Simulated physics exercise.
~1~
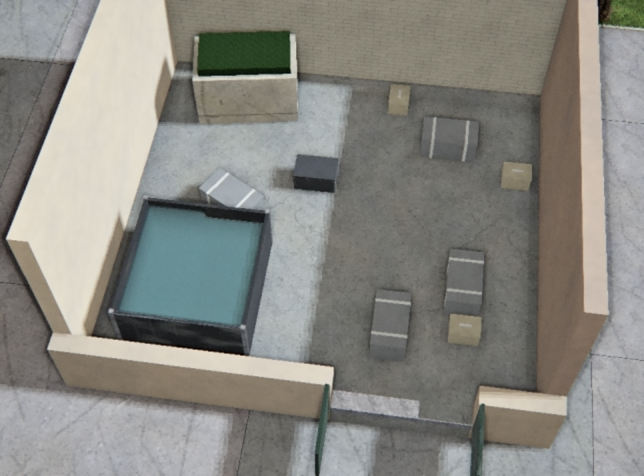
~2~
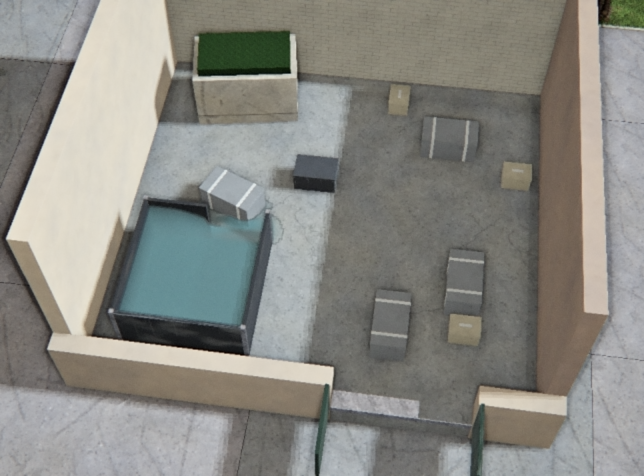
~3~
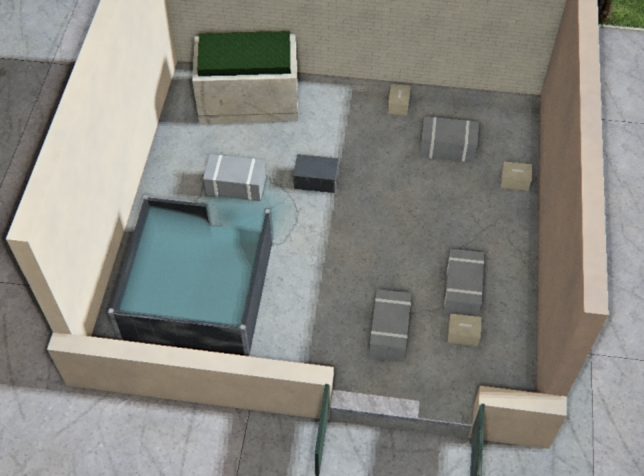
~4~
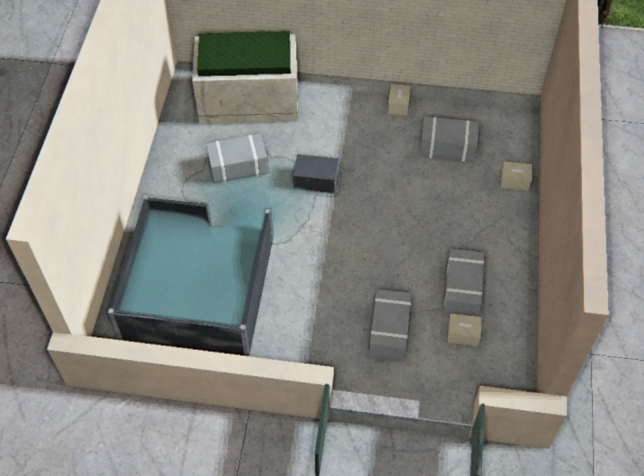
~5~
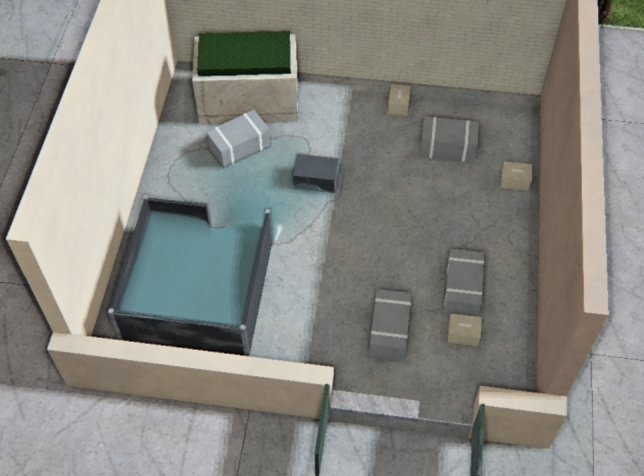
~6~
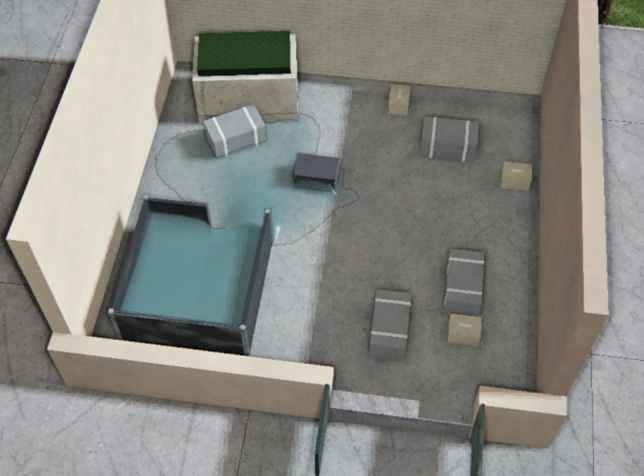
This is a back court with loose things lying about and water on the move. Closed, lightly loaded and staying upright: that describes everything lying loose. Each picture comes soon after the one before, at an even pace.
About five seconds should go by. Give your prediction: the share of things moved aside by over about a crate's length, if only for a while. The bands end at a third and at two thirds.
It lands in the middle band.
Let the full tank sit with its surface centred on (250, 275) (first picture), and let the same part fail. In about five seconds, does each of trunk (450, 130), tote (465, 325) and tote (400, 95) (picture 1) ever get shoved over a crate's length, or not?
Taking them in turn: Got sent well off; kept near its start; got sent well off.
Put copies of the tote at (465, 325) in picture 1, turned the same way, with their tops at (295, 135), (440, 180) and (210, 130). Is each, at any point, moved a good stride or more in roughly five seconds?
In sequence: Knocked well away; hardly budges; knocked well away.
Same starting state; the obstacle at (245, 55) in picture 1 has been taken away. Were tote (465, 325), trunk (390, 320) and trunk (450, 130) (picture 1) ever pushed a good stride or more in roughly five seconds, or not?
Each in the order asked: Moved little if at all; moved little if at all; got moved a good way.
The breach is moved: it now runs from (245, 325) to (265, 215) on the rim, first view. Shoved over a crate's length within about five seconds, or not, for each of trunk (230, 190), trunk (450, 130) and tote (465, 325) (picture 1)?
First below the mark, then over the mark, then over the mark.
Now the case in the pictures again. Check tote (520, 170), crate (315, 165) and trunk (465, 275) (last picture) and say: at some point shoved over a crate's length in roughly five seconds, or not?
Went a long way, then went a long way, then never got far.
A moment on, 1 of 8 are well off their spots; 1 afloat.
Next, 2 of 8 are well off their spots; 2 afloat.
Later, 4 of 8 are well off their spots; 3 afloat.
In the end, 5 of 8 are well off their spots, and 5 have been at some point; 4 afloat.
